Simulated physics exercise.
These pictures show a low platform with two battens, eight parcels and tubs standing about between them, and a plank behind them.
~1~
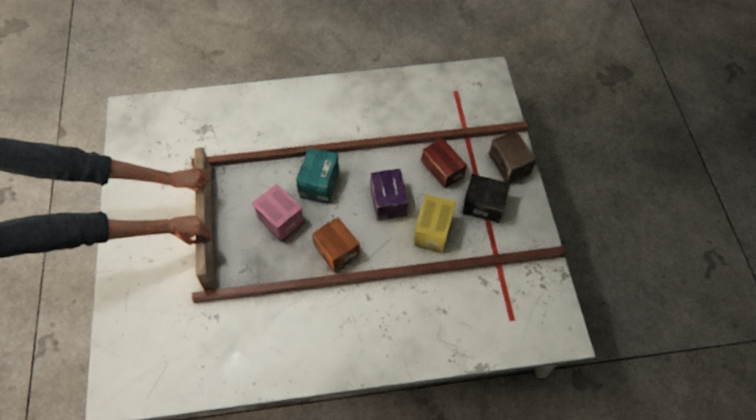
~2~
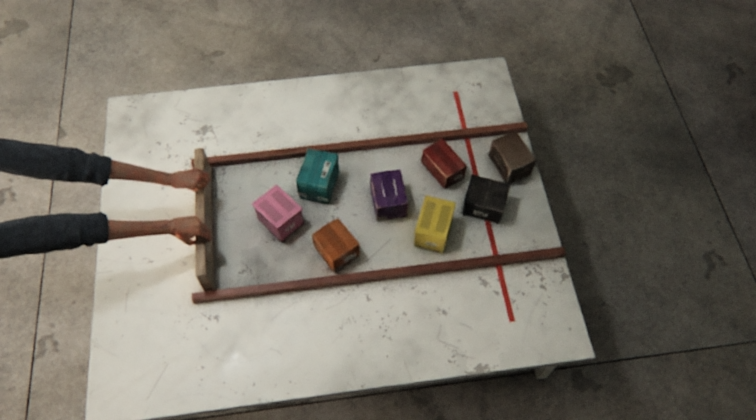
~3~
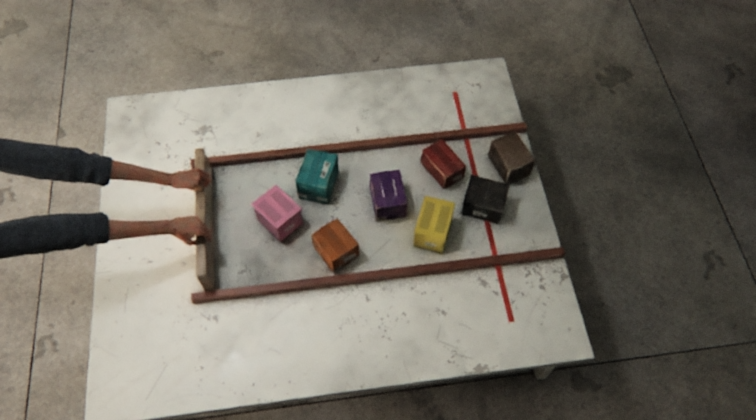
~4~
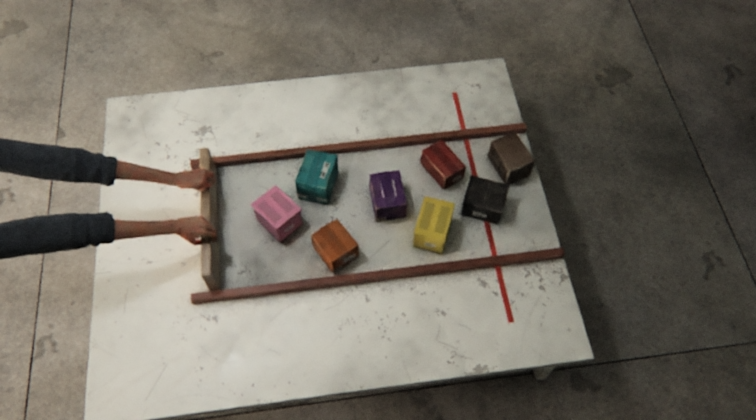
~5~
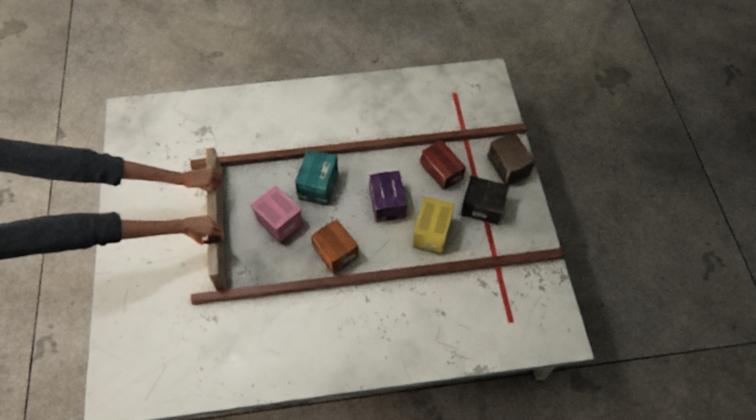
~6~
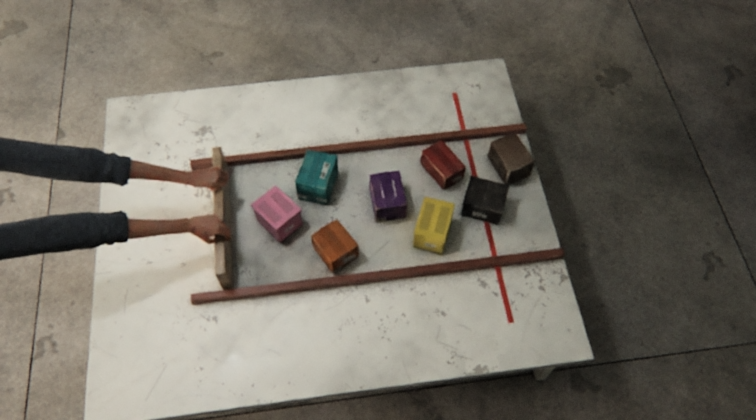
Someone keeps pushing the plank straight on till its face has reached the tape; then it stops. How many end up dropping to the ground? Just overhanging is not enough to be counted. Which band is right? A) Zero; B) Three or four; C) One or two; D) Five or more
Option C: One or two.
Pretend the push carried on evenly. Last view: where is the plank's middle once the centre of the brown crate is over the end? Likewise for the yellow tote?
First near (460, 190), second near (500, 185).
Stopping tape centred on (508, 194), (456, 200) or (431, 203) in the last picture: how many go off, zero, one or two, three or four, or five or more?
First five or more, then none at all, then none.
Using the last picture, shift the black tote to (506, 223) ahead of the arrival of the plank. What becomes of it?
From that spot it ends up off.
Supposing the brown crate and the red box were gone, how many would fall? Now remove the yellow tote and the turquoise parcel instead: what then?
Try one: 1; try two: 2.
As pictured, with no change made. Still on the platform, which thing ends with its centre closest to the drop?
The red box ends up foremost.
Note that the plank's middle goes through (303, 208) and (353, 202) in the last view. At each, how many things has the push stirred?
The count reaches 3 first and 4 second.
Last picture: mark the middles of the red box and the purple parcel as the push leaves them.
First object: (520, 140); second object: (528, 181).
Soon after, none off yet; brown crate at rest near (511, 159); black tote at rest near (485, 201); red box at rest near (443, 165).
After that, none off yet; brown crate displaced a little near (517, 160); black tote displaced about its own width near (517, 196); red box displaced about its own width near (477, 151).
In the end, the number that fall off is one or two; gone, black tote and brown crate.
